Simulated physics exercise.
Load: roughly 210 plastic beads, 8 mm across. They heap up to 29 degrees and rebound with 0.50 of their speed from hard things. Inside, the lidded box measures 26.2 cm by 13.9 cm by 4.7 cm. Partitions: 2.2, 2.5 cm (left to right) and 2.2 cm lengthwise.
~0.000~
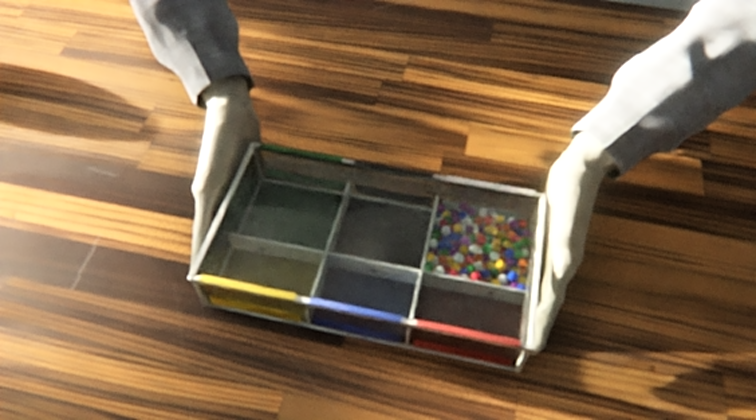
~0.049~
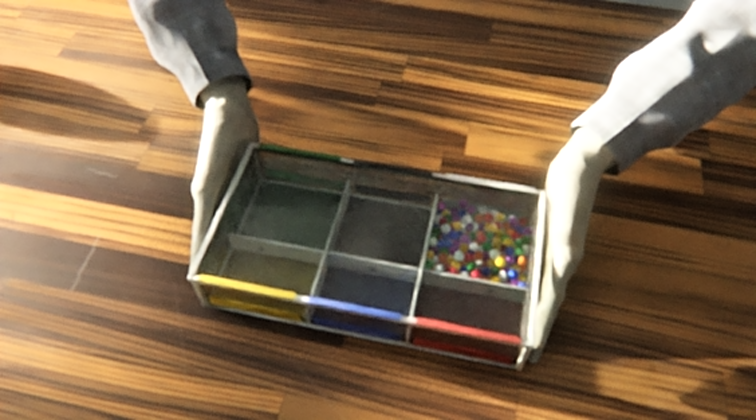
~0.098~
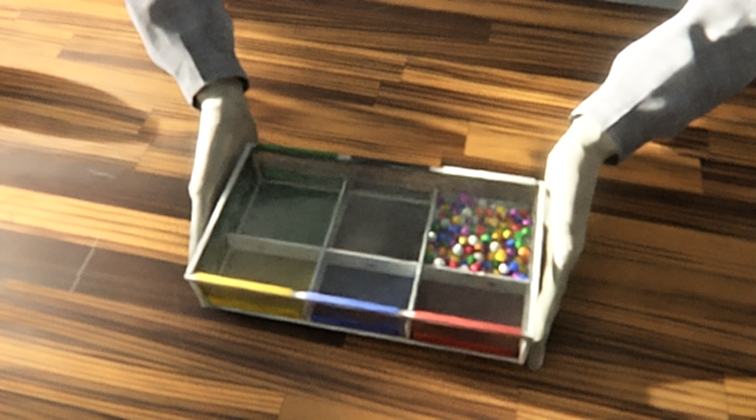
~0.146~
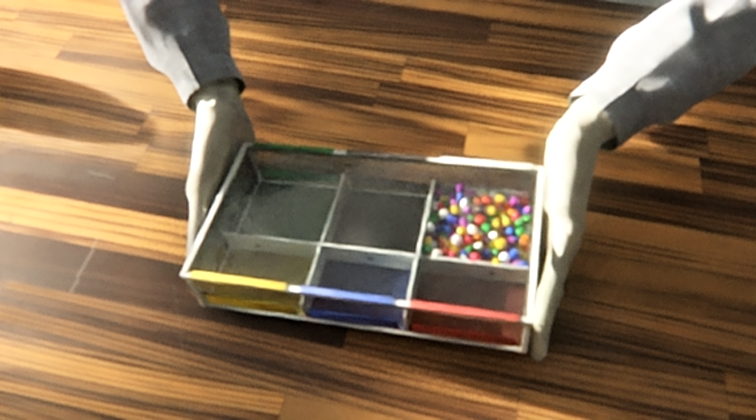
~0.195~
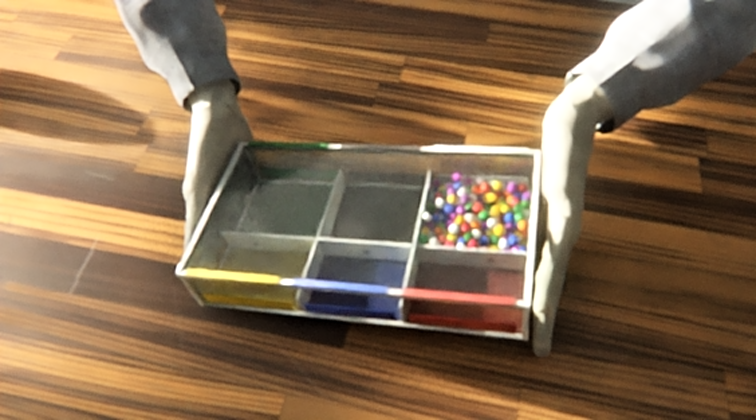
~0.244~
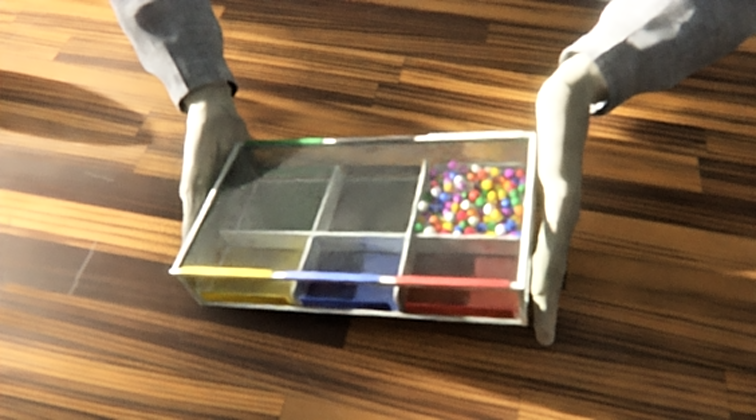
Two hands held a clear, six-section box of colorful beads above a wooden floor and gradually tilted it, while the beads stayed bunched in the back right section and the others remained empty.
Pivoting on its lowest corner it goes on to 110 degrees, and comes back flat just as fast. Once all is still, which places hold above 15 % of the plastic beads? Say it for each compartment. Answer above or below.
Red: Below, blue: Below, green: Above, yellow: Below, white: Below, black: Below.
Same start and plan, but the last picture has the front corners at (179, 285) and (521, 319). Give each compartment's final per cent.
Red 0, blue 5, green 5, yellow 95, white 0, black 0.
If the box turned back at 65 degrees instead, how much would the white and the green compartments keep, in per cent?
In that case white 60; green 15.
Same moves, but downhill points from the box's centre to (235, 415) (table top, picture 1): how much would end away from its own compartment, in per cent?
Some 100 per cent.
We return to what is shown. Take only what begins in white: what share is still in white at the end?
Roughly 0 per cent.
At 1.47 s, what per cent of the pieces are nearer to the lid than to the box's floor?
Roughly 80 per cent.
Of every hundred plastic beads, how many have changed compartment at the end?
Roughly 100 per cent.
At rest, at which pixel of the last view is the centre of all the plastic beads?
At about (272, 211).
After 1.47 s, tilt 110 degrees; green 55 %, white 20 %, black 25 %.
After 2.29 s, tilt 50 degrees; green 90 %, yellow 5 %.
Then, at 3.12 s, tilt 0 degrees; green 90 %, yellow 10 %.
In the end, at 3.6 s, red 0 %, blue 0 %, green 90 %, yellow 10 %, white 0 %, black 0 %.
